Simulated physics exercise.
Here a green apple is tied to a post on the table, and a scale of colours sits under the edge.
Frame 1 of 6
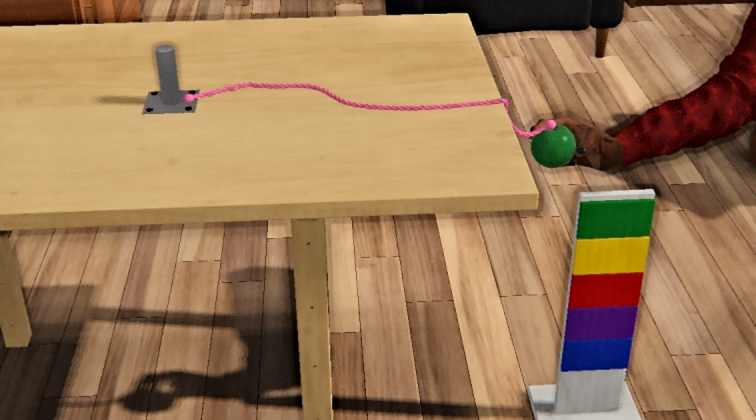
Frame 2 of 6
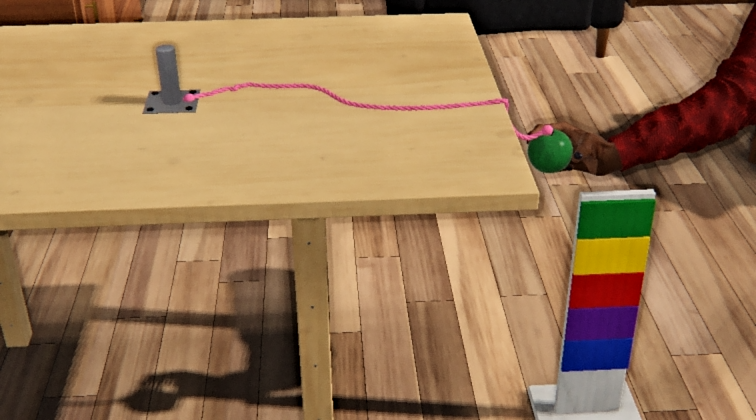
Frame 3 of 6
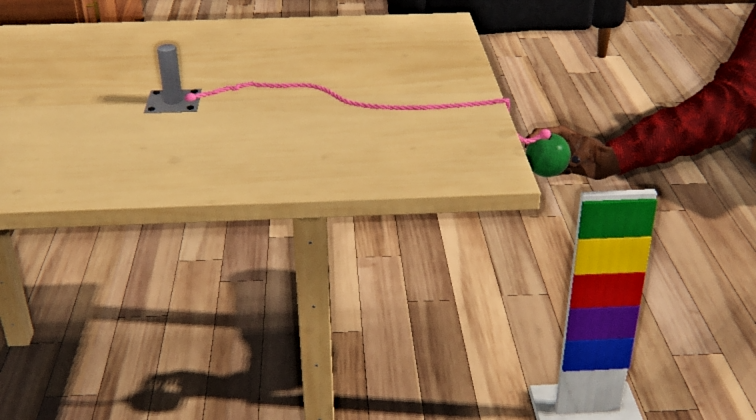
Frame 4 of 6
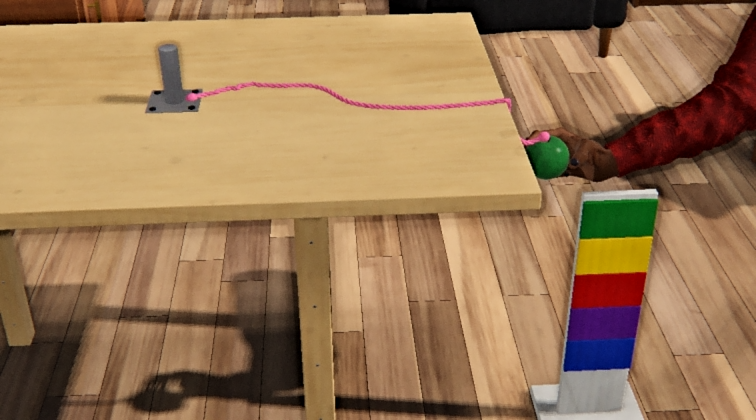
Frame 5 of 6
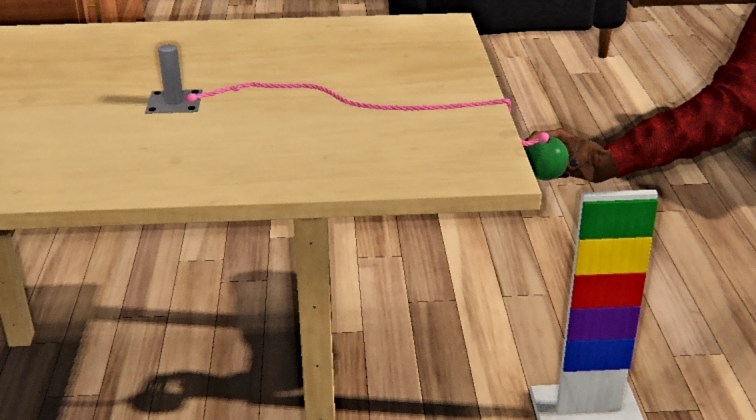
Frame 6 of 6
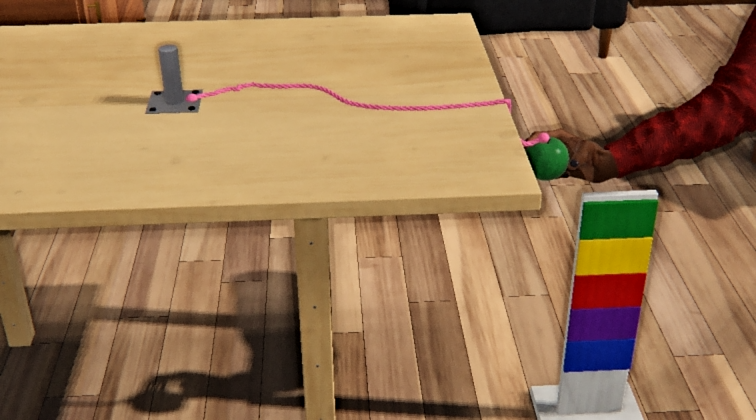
At the start, a hand in a red sleeve holds a green ball-like object just off the table's right edge, tied by a pink cord to a grey post, beside a striped colour scale. The hand shifts it slightly left and down, then it stays almost still beside the edge.
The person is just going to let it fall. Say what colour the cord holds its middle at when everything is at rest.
That would be green.
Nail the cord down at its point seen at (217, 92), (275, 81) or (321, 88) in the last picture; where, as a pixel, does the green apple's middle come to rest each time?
Going through the tries, I'd expect close to (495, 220), (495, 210) and lastly (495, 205).
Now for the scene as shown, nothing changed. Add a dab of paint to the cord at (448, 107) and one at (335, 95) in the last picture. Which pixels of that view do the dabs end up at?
Around (484, 95); the other one around (361, 97).
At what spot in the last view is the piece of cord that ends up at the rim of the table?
Look close to (470, 105) - that's the one.
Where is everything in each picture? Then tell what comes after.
The first picture shows green apple (553, 146); green (616, 221); yellow (611, 257); red (606, 291); purple (602, 324); blue (597, 356).
The second picture shows green apple (550, 151); cord through (223, 90) (284, 86) (345, 102) (423, 108) (496, 102).
The third picture shows green apple (548, 155).
The fourth picture shows green apple (547, 158); cord through (226, 90) (287, 86) (348, 102) (426, 108) (498, 102).
The fifth picture shows green apple (546, 158).
The sixth picture shows green apple (547, 158); cord through (226, 90) (287, 86) (348, 103) (426, 108) (498, 103).
Early on, apple near (478, 221); level with green.
Midway, apple near (508, 218); level with green.
Finally, apple near (493, 219); level with green. Its centre hangs level with the green band.
